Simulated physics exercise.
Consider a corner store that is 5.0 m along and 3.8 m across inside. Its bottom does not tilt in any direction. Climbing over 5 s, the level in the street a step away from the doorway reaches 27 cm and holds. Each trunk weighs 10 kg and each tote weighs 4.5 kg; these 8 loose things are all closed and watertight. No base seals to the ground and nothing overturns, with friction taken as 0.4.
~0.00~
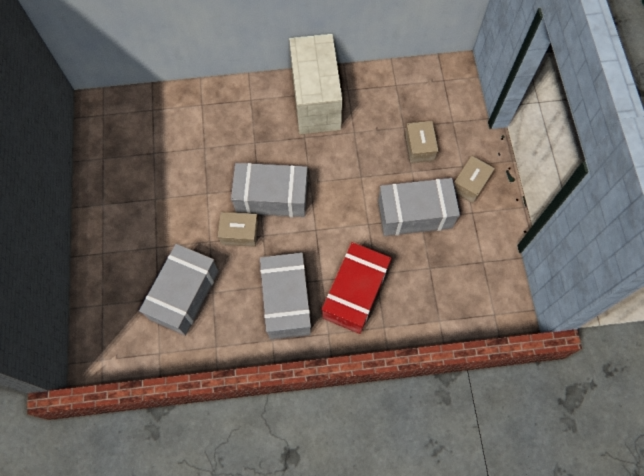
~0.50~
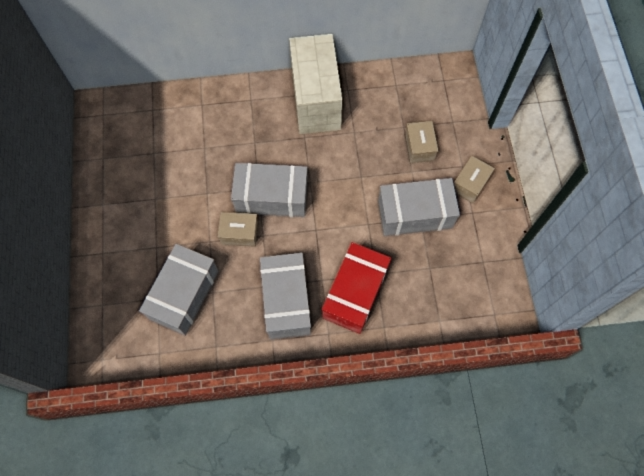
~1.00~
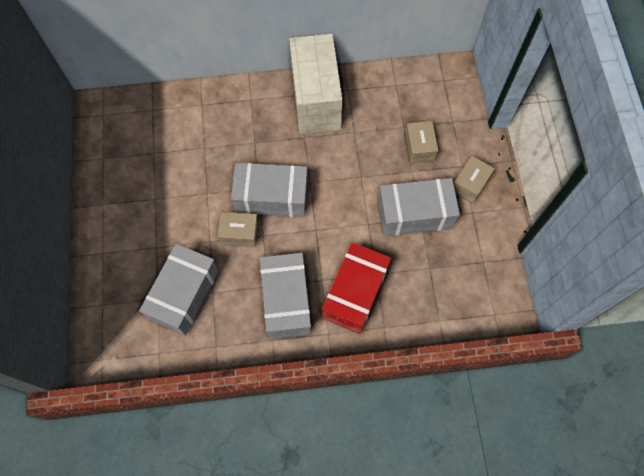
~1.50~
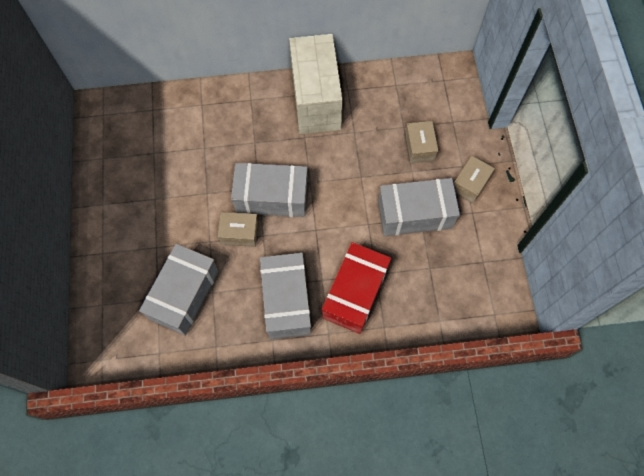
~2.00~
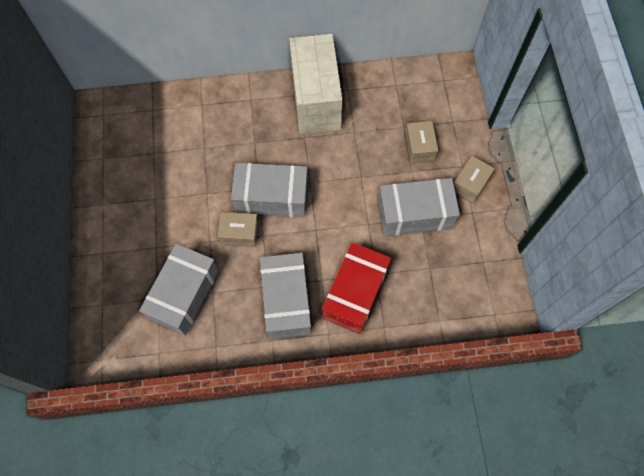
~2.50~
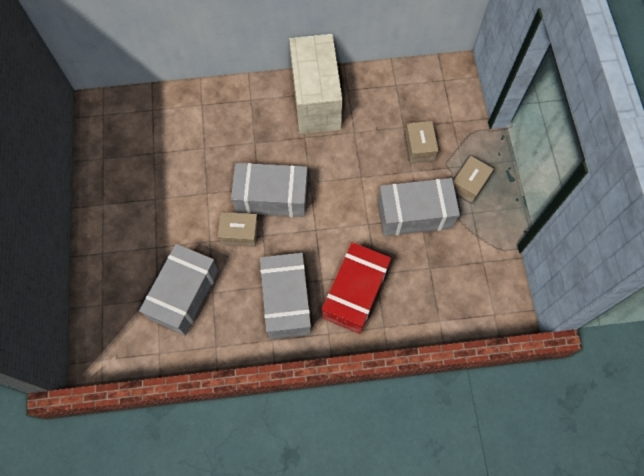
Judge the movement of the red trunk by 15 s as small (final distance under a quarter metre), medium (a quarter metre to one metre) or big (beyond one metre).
It is big.
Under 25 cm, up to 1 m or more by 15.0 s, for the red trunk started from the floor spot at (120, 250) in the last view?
Answer: It covers a big distance.
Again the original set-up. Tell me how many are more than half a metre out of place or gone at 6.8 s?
It comes to 8.
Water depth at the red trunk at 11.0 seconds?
About 17 cm.
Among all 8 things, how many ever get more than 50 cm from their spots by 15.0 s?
I get 8.
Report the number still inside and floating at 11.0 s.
Count: 8.
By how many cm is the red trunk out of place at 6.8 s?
Around 140 centimetres.
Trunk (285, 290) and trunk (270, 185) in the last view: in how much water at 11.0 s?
I'd put it at 18 cm and 17 cm respectively.
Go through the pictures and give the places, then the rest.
The first frame shows the red trunk at (357, 283) rests on the ground; 0.0 m2 under water; 0 of 8 have shifted.
The second frame shows the red trunk at (357, 283) rests on the ground; 0.0 m2 under water; 0 of 8 have shifted.
The third frame shows the red trunk at (357, 283), on the bottom; water covers 0.0 m2; 0 of 8 have shifted.
The fourth frame shows the red trunk at (357, 283) rests on the ground; 0.0 m2 under water; 0 of 8 have shifted.
The fifth frame shows the red trunk at (357, 283) rests on the ground; water covers 0.0 m2; 0 of 8 have shifted.
The sixth frame shows the red trunk at (357, 283) rests on the ground; water covers 0.6 m2; 0 of 8 have shifted.
After 3.5 s the red trunk is near (357, 283), 0.0 m from its start, aground; 1 afloat.
After 6.8 s the red trunk is near (217, 322), 1.5 m from its start, afloat; 5 afloat.
After 11.0 s the red trunk is near (179, 314), 1.8 m from its start, afloat; 8 afloat.
After 15.0 s the red trunk is near (164, 325), 2.0 m from its start, afloat; 8 afloat.
